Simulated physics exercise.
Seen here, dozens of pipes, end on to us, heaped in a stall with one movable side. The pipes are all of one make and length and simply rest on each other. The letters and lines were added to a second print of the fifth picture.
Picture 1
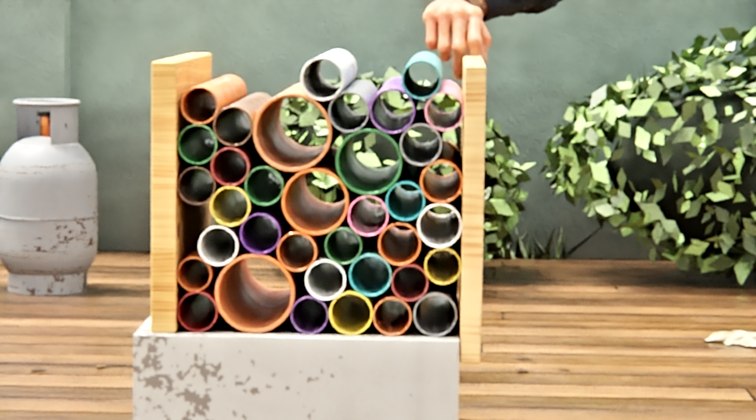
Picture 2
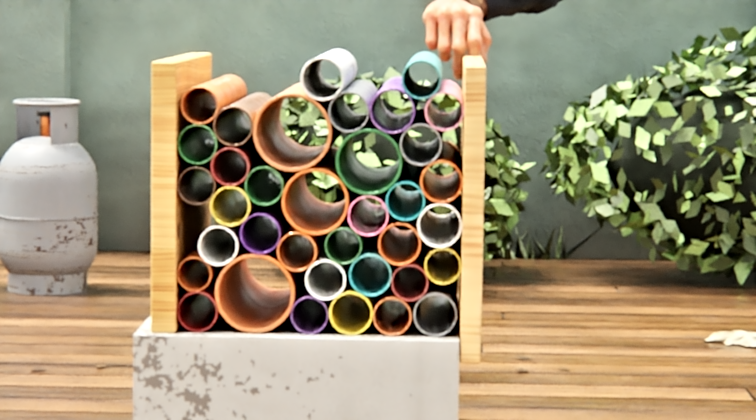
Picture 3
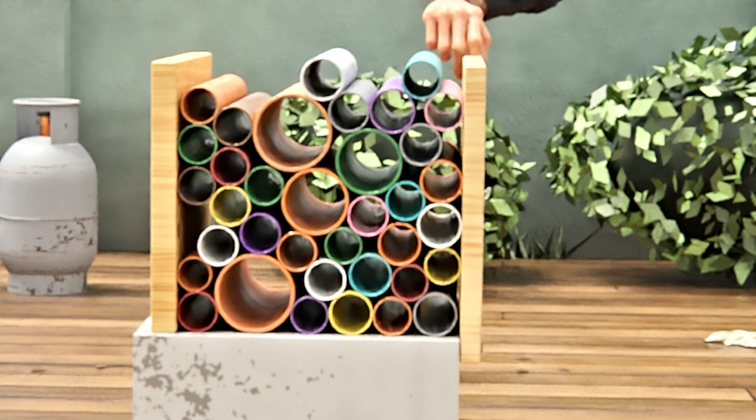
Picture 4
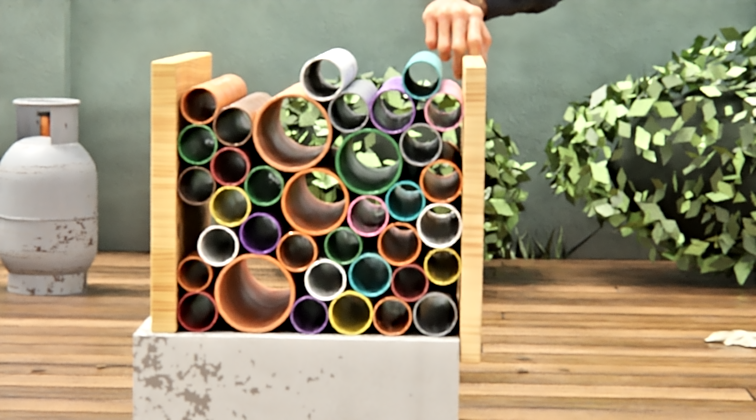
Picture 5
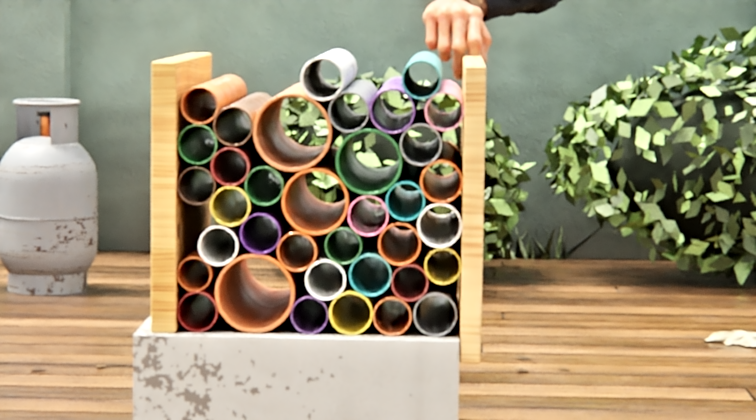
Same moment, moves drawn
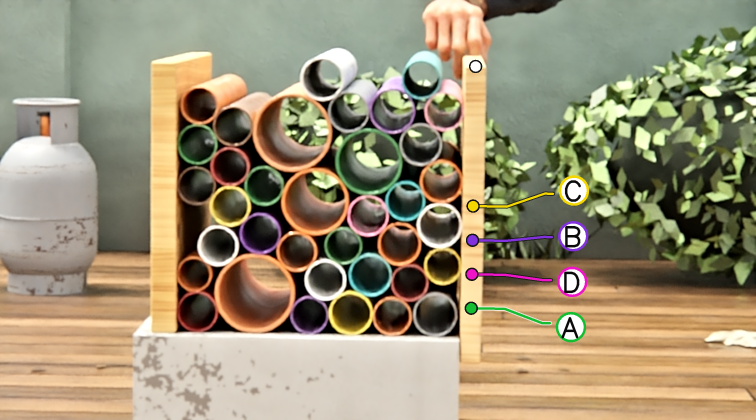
The clip shows a hand resting at the top of the right wooden board beside a stack of colourful pipes on a pale block, with a gas cylinder and leafy bushes behind; nothing visibly moves.
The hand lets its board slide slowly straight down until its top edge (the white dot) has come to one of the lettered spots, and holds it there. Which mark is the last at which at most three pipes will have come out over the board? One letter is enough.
Mark C is as low as it can go.
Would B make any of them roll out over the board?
Yes.
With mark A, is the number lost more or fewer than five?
More than five.
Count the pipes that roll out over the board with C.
With C, two.
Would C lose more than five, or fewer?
At C, fewer than five.
On the marked copy, A at (471, 308); B at (472, 241); C at (473, 207); D at (472, 275); the white dot at (475, 66).
Taking C. A third of the way, top of the board (464, 131).
Two thirds of the way, top of the board (463, 204).
When it is over, top of the board (463, 205), two out over the board.
As for the rest, A more than three out over the board; B more than three out over the board; D more than three out over the board.
